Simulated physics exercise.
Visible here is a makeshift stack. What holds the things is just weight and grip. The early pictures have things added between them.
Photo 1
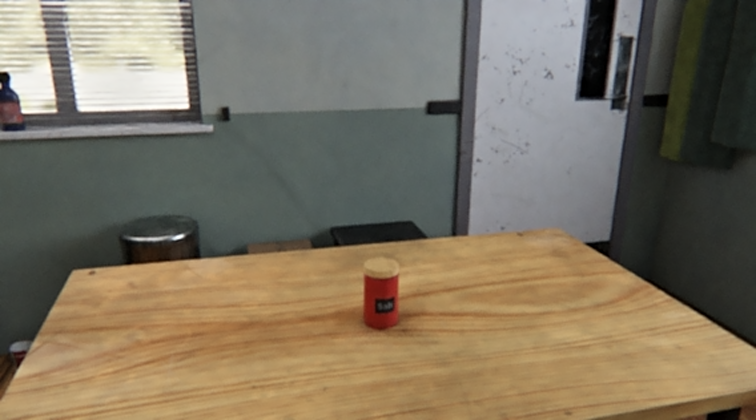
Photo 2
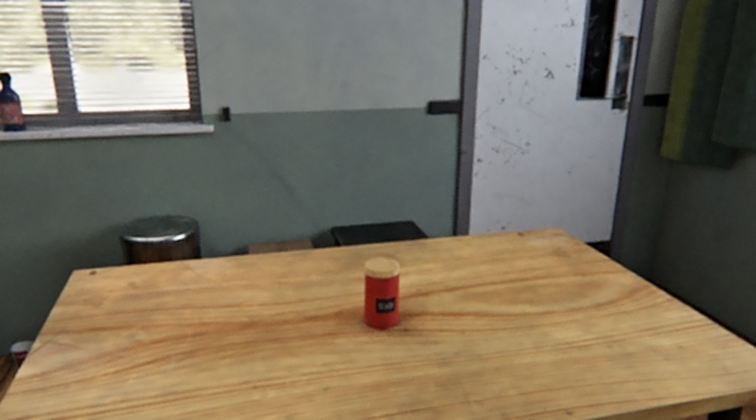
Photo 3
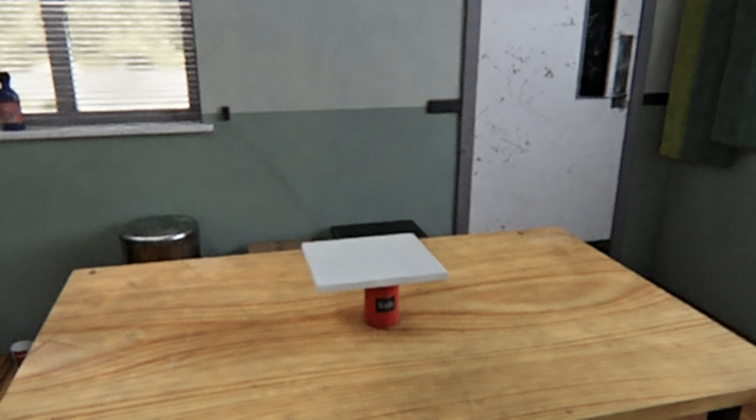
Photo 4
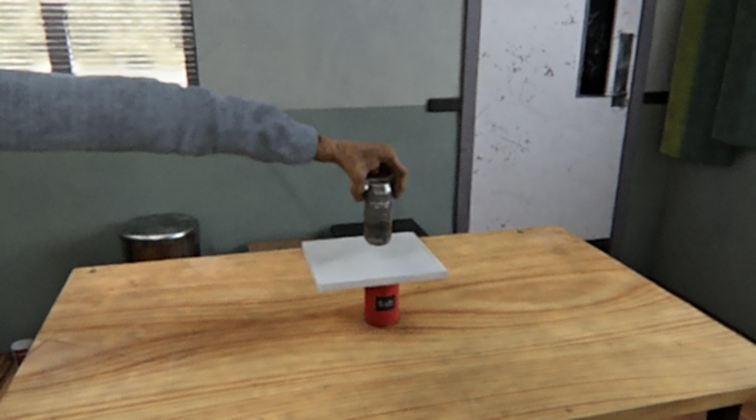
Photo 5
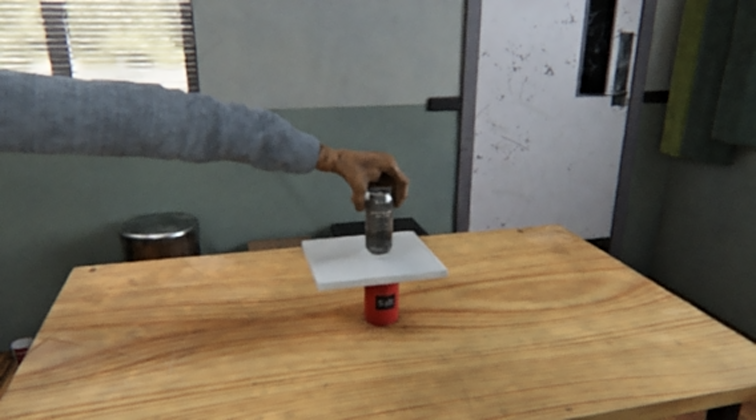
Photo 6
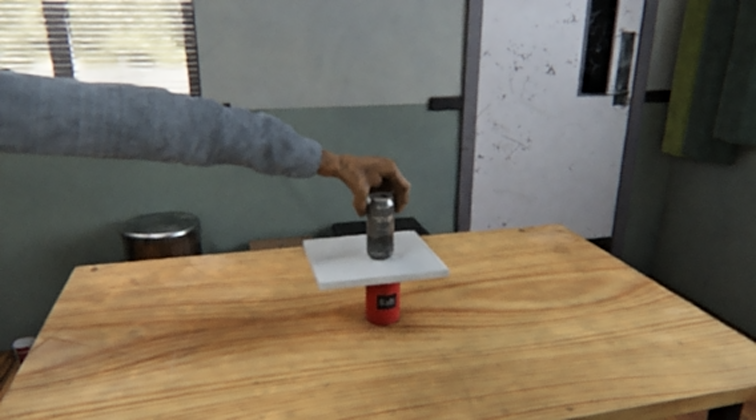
An arm in a grey-blue sleeve reaches in from the left over a pale wooden table, viewed from slightly above in a green-and-white room with a scuffed door. A red canister with a wooden top stands near the table's middle. A flat white lid appears on the canister, then the hand lowers a greyish, glassy-looking container onto it, while the camera stays still.
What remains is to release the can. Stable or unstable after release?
Stable.
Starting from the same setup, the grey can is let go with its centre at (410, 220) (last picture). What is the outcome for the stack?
The stack then stays standing.
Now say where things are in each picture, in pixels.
The last thing is not in view yet, in the first picture.
The last thing is not in view yet, in the second picture.
The last thing is not in view yet; white lid (371, 260), in the third picture.
Coming down; grey can (378, 213); white lid (371, 259), in the fourth picture.
Coming down; grey can (379, 222); white lid (371, 258), in the fifth picture.
In place under the hand; grey can (380, 227); white lid (372, 257), in the sixth picture.
Then, 0.20 s after the last picture, nothing has stirred.
Then, 0.50 s after the last picture, grey can resting near (380, 227).
At rest, all 3 in place. Seen from the same camera at the end, grey can near (380, 227). The stack keeps its balance.
